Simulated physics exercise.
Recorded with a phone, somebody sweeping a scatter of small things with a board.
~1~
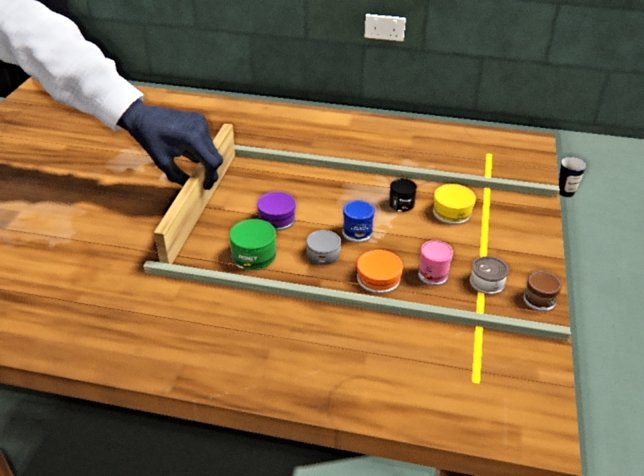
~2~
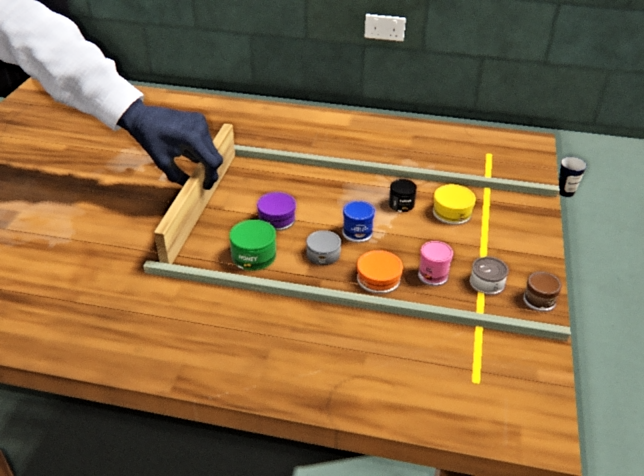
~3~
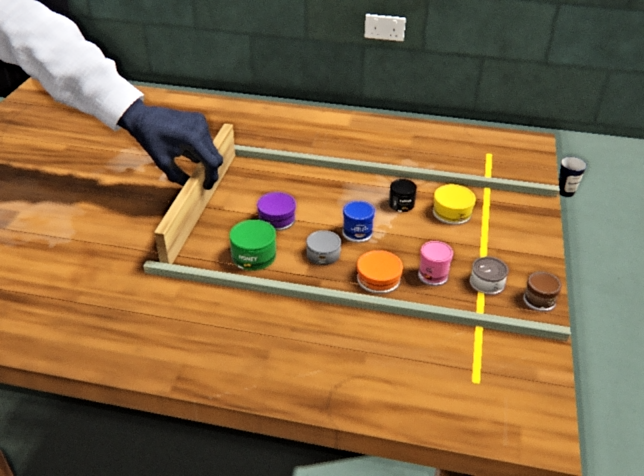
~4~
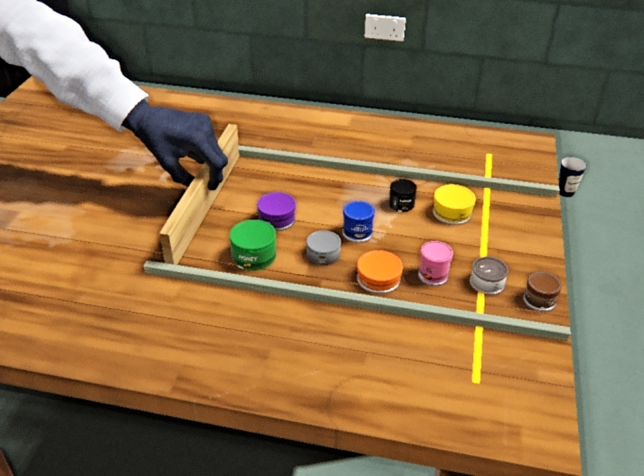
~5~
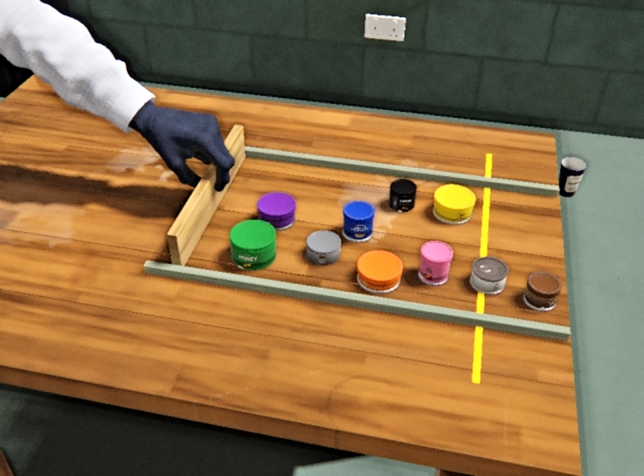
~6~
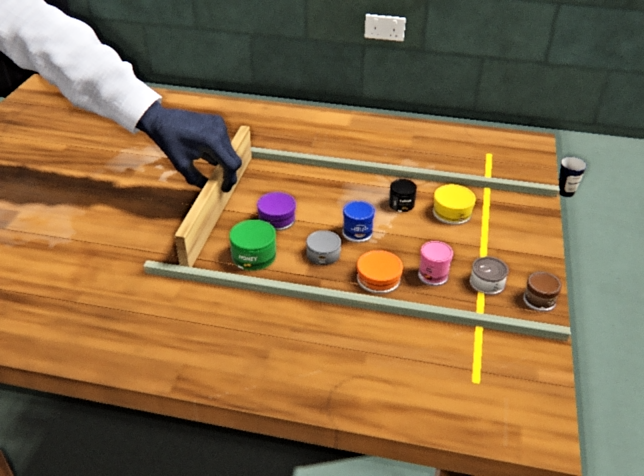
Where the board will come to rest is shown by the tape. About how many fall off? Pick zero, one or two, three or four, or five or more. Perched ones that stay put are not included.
One or two fall off.
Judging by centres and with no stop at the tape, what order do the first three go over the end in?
They are the brown tin, then the white tin, then the orange tin.
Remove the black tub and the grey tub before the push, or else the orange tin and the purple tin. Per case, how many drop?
You'd get 1 in the first case and 1 in the second one.
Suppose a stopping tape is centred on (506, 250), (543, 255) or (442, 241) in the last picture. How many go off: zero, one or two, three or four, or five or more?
Lab note - count per position: Three or four; 5 or more; not one.
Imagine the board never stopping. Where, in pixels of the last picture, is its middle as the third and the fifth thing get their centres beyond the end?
The first one at (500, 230), the next at (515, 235).
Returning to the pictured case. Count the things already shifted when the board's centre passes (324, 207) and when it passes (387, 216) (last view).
4, then 7.
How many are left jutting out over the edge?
The number is 2.
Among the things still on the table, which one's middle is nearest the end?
White tin ends nearest.
Early on, none off yet; brown tin at rest near (542, 291); white tin at rest near (489, 276); yellow pot at rest near (454, 205).
Finally, the number that fall off is one or two; lost, brown tin.
